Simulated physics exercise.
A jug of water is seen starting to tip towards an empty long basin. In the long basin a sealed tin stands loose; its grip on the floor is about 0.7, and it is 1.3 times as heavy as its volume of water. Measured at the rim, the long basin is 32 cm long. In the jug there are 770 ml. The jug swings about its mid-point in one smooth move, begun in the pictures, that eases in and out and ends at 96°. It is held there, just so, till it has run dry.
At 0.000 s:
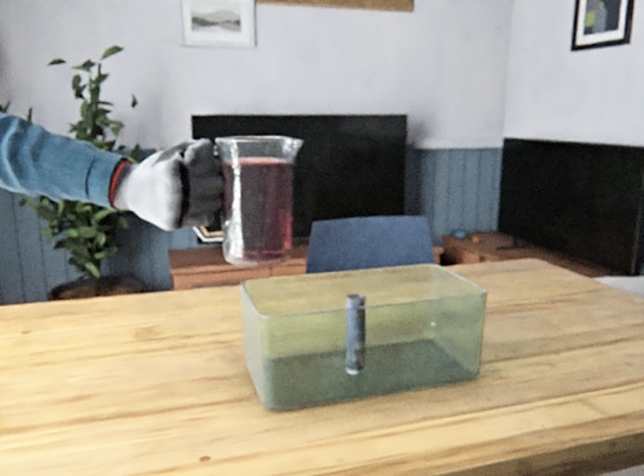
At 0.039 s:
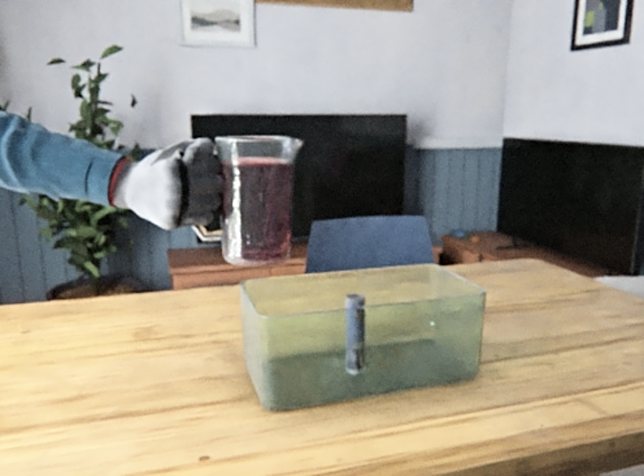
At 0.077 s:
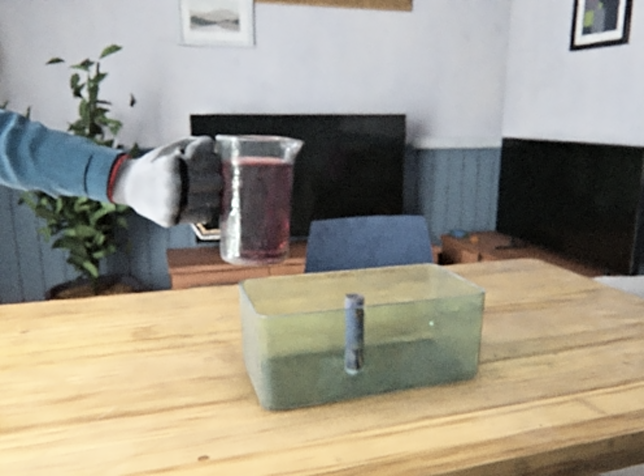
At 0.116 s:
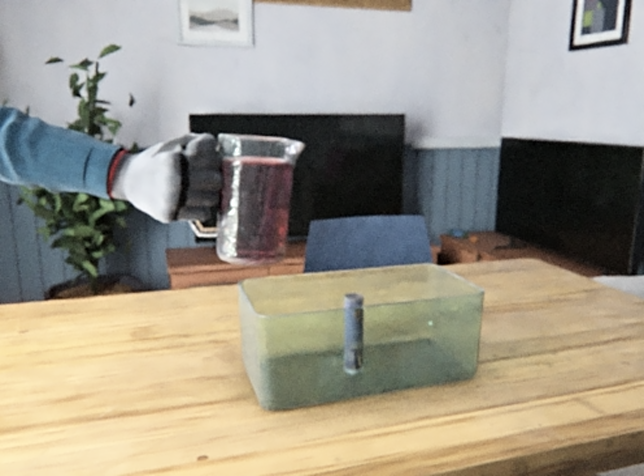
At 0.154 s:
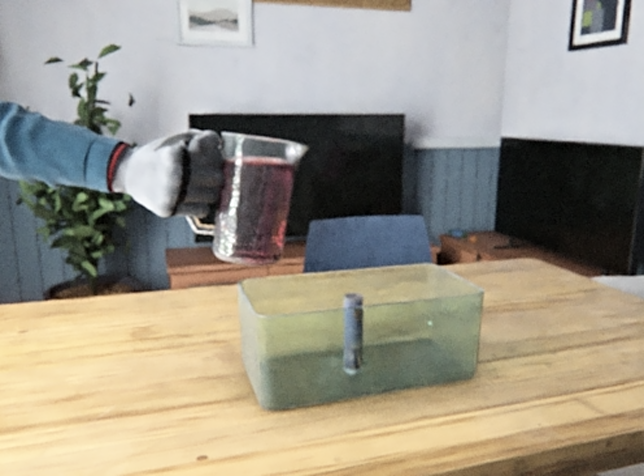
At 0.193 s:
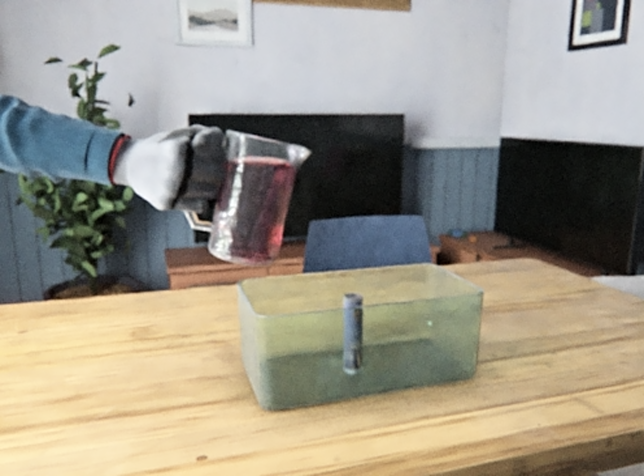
At the start, a gloved hand holds a clear jug of reddish liquid upright above a greenish see-through basin on a wooden table, with a small dark cylinder standing at the basin. The hand then slowly tilts the jug slightly to the right, its liquid staying inside.
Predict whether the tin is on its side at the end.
It does not tip.
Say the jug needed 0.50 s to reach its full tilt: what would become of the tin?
Result: Tin still standing.
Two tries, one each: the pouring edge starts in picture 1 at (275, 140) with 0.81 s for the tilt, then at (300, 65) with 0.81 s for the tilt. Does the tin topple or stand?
Trial 1 - tin tips; trial 2 - tin stays standing.
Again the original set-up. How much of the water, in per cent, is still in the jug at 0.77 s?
About 52 per cent.
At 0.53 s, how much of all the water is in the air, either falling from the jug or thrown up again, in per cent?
About 10 per cent.
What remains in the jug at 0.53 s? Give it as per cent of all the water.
Roughly 90 %.
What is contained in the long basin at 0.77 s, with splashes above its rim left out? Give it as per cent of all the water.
Near 30 in a hundred.
Then, 0.53 s in, the tilt is 70° and 89 per cent is still to pour; the tin stands where it began.
Then, 0.77 s in, the tilt is 96° and 52 per cent is still to pour; the tin stands where it began.
Then, 1.03 s in, the tilt is 96° and 16 per cent is still to pour; the tin stands where it began.
Then, 1.31 s in, the tilt is 96° and 4 per cent is still to pour; the tin stands where it began.
Finally, the tin stands where it began.
